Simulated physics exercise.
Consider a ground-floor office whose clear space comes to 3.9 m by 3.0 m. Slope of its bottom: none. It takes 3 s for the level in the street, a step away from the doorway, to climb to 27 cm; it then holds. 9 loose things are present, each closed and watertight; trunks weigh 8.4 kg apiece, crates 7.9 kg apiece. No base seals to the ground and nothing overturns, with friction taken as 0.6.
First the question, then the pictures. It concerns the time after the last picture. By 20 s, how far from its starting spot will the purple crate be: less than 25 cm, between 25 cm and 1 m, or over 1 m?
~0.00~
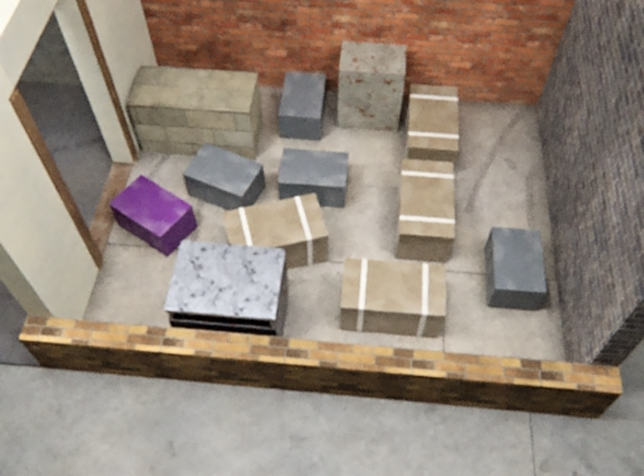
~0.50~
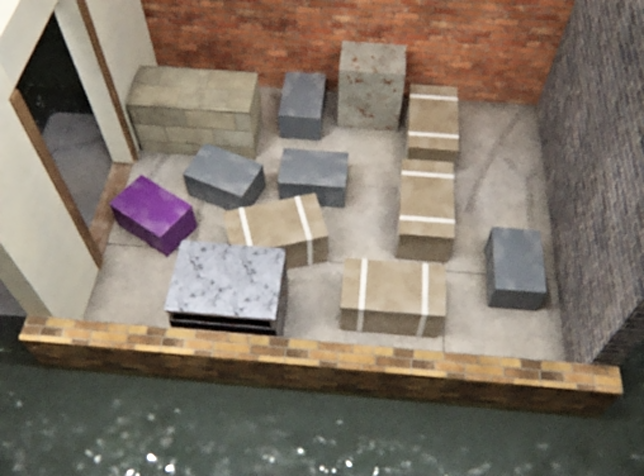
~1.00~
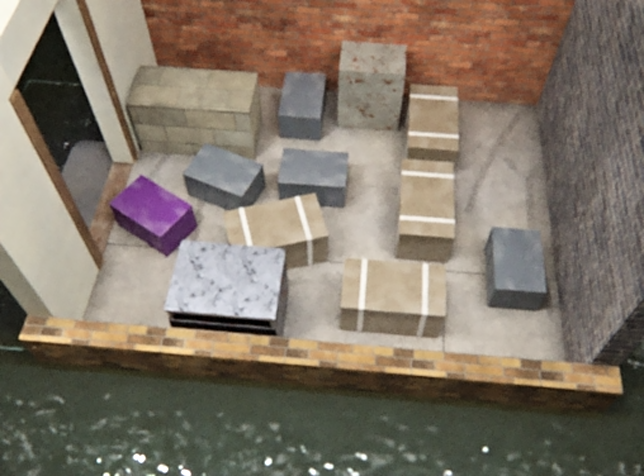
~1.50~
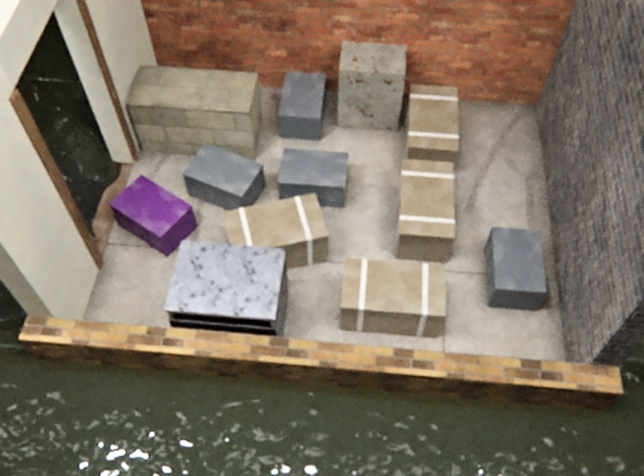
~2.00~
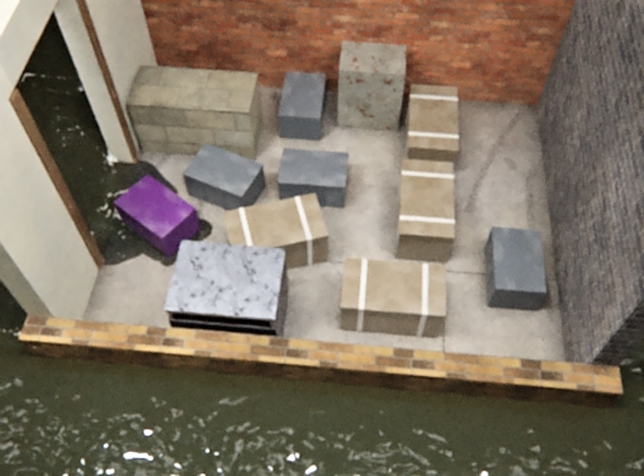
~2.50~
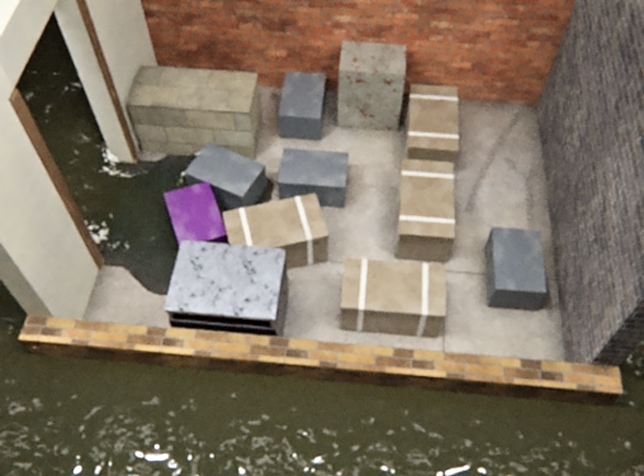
It will likely make a long trip.
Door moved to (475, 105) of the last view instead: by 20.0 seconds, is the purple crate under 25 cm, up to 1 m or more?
By then the purple crate has shifted a small amount.
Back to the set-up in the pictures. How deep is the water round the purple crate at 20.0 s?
Roughly 26 cm deep.
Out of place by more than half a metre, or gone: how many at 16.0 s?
At that moment it comes to 7.
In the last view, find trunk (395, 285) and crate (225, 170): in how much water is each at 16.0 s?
I'd estimate 24 cm for the first and 29 cm for the second.
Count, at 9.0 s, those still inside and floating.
Total: 9.
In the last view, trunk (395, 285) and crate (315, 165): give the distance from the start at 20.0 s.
First 80 cm, then 200 cm.
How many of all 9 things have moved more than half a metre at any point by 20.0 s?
That comes to 9.
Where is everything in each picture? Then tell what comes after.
In the first picture, the purple crate at (150, 205), on the bottom; water covers 0.0 m2; 0 of 9 have shifted.
In the second picture, the purple crate at (150, 205) rests on the ground; water covers 0.0 m2; 0 of 9 have shifted.
In the third picture, the purple crate at (150, 205) rests on the ground; water covers 0.0 m2; 0 of 9 have shifted.
In the fourth picture, the purple crate at (150, 205), on the bottom; 0.0 m2 under water; 0 of 9 have shifted.
In the fifth picture, the purple crate at (155, 205) rests on the ground, 4 cm from its start; 0.3 m2 under water; 0 of 9 have shifted.
In the sixth picture, the purple crate at (195, 213), on the bottom, 41 cm from its start; 1.1 m2 under water; 1 of 9 have shifted.
After 4.0 s the purple crate is near (303, 221), 1.3 m from its start, afloat; 3 afloat.
After 9.0 s the purple crate is near (476, 176), 2.8 m from its start, afloat; 9 afloat.
After 16.0 s the purple crate is near (473, 172), 2.7 m from its start, afloat; 9 afloat.
After 20.0 s the purple crate is near (472, 178), 2.7 m from its start, afloat; 9 afloat.
